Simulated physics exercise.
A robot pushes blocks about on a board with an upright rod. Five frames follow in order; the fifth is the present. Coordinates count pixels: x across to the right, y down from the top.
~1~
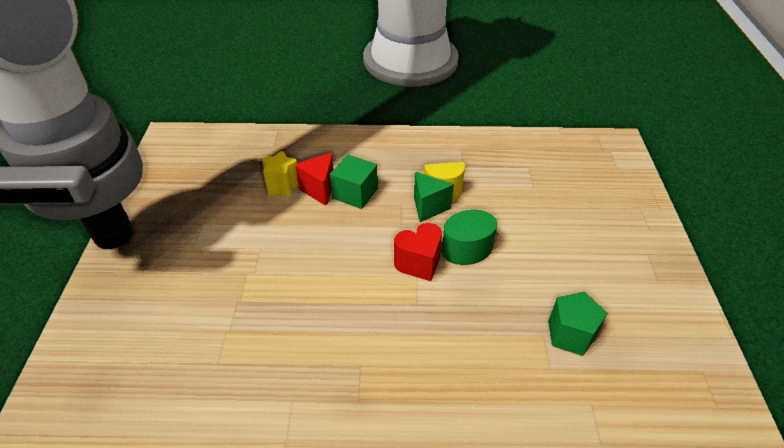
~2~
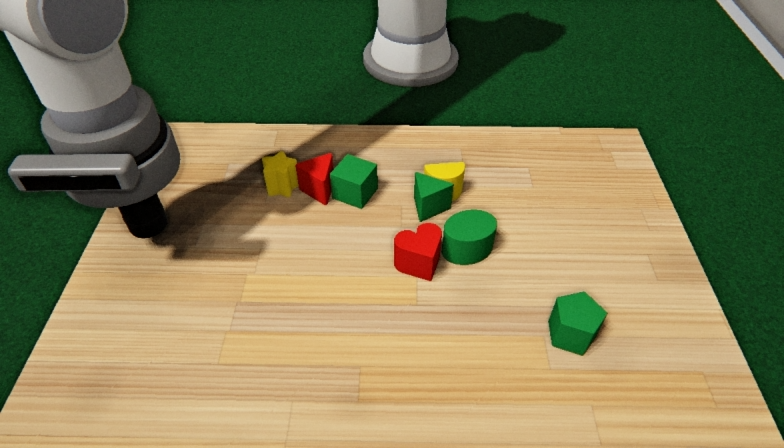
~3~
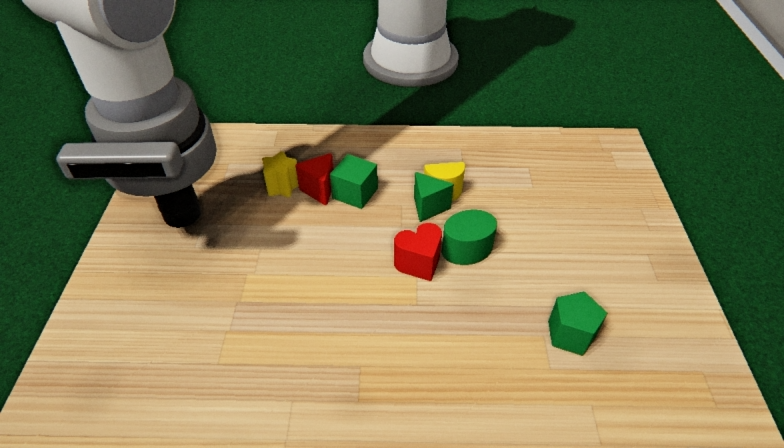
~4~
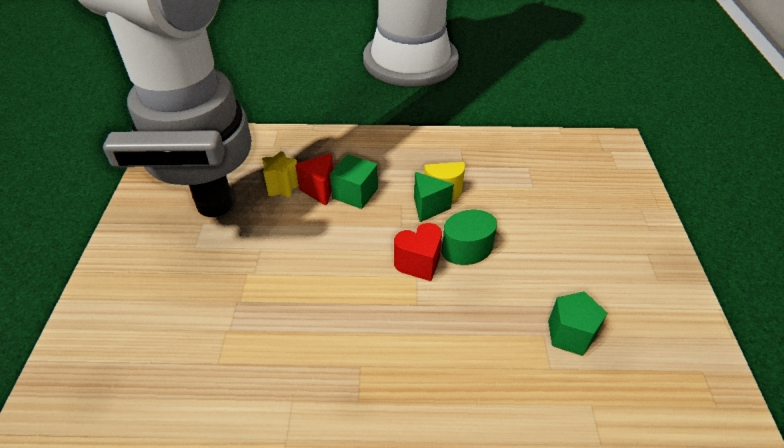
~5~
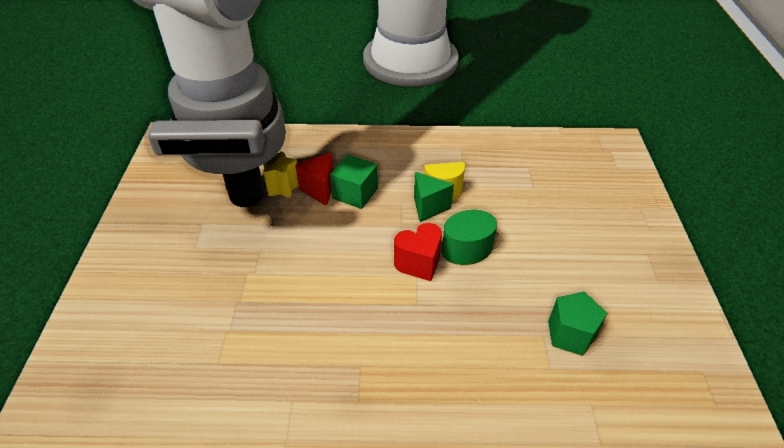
Robot arm with a black rod moving rightward over a wooden board, nearing a yellow star while the coloured blocks stay still.
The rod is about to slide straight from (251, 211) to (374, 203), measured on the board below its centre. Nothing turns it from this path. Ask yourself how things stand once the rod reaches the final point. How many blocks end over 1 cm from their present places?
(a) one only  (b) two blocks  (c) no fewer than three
That would be b.
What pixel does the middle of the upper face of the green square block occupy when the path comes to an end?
My estimate: (386, 157).
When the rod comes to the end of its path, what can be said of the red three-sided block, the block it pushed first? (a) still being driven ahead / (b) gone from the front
The answer is b.
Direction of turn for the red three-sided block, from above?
From the top: Counterclockwise.
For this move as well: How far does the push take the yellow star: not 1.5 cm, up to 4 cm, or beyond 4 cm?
Movement: Under 1.5 cm.
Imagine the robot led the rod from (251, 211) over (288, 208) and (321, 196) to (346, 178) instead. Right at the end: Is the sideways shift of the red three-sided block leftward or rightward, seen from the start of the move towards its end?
Displaced left.
What follows on the original path. One third of the way, rod (290, 194); nothing pushed yet.
Two thirds of the way, rod (332, 192); red three-sided block (327, 158), turned 20° anticlockwise; green square block (366, 165), turned 15° clockwise.
At the end, rod (373, 189); yellow star in place; red three-sided block (328, 158), turned 25° anticlockwise; green square block (386, 157), turned 10° anticlockwise.
